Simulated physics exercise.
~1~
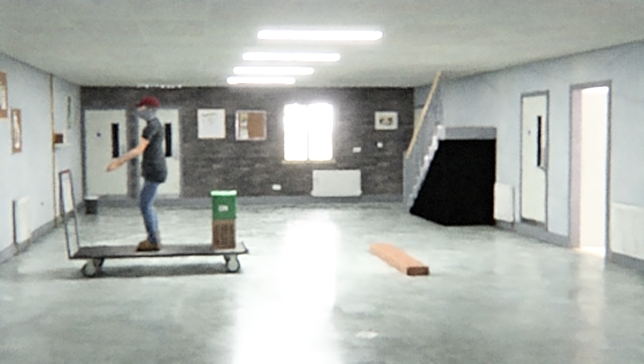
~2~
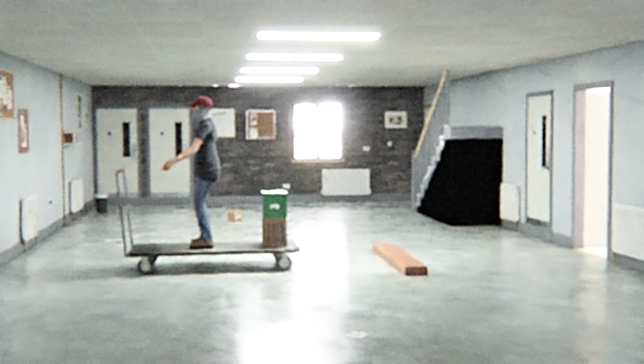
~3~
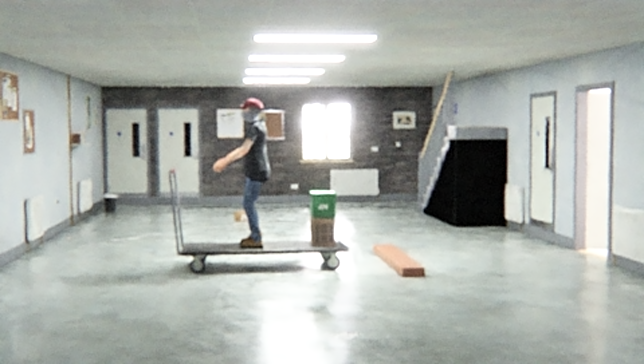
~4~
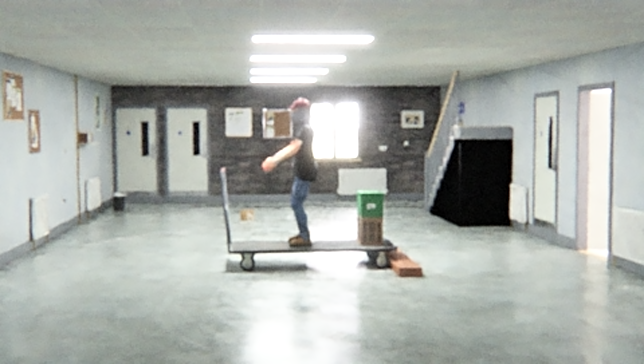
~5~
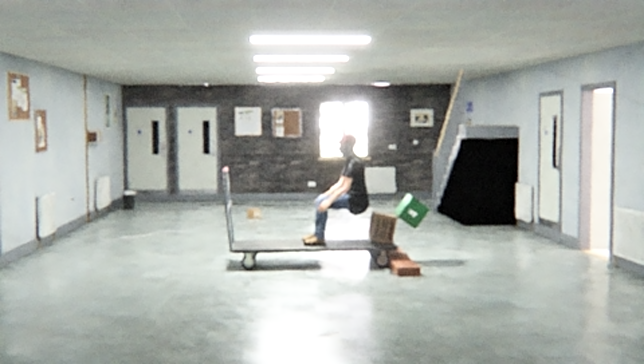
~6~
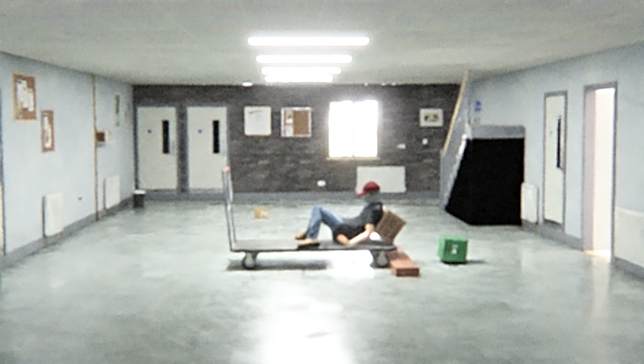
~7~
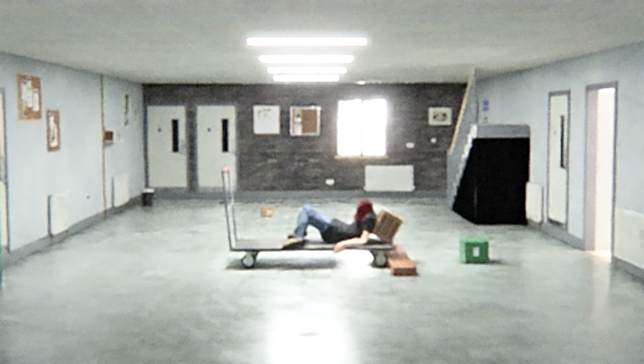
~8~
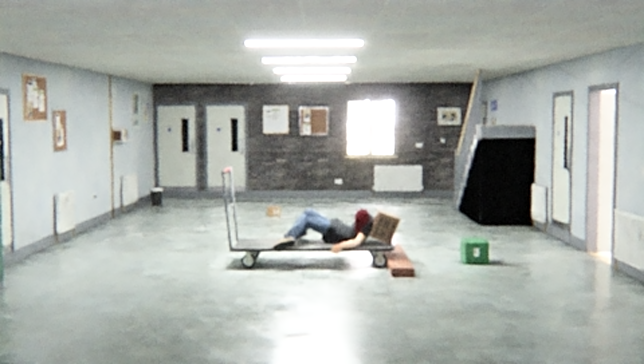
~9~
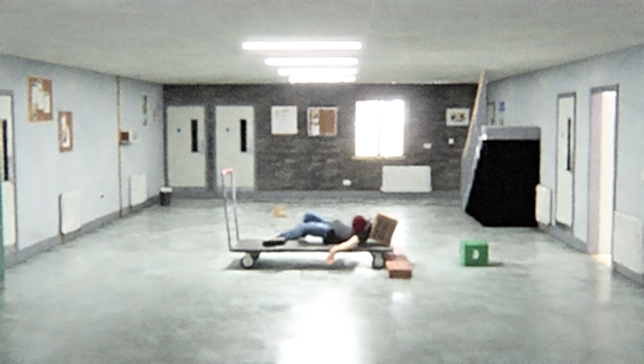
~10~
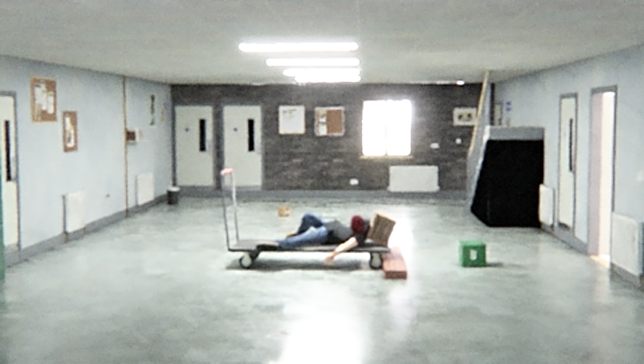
A flatbed trolley carrying a standing person in a red cap rolled right until it stopped against a low block, tipping a brown crate and throwing a green box onto the floor, while the rider dropped backward and ended up lying on the deck.
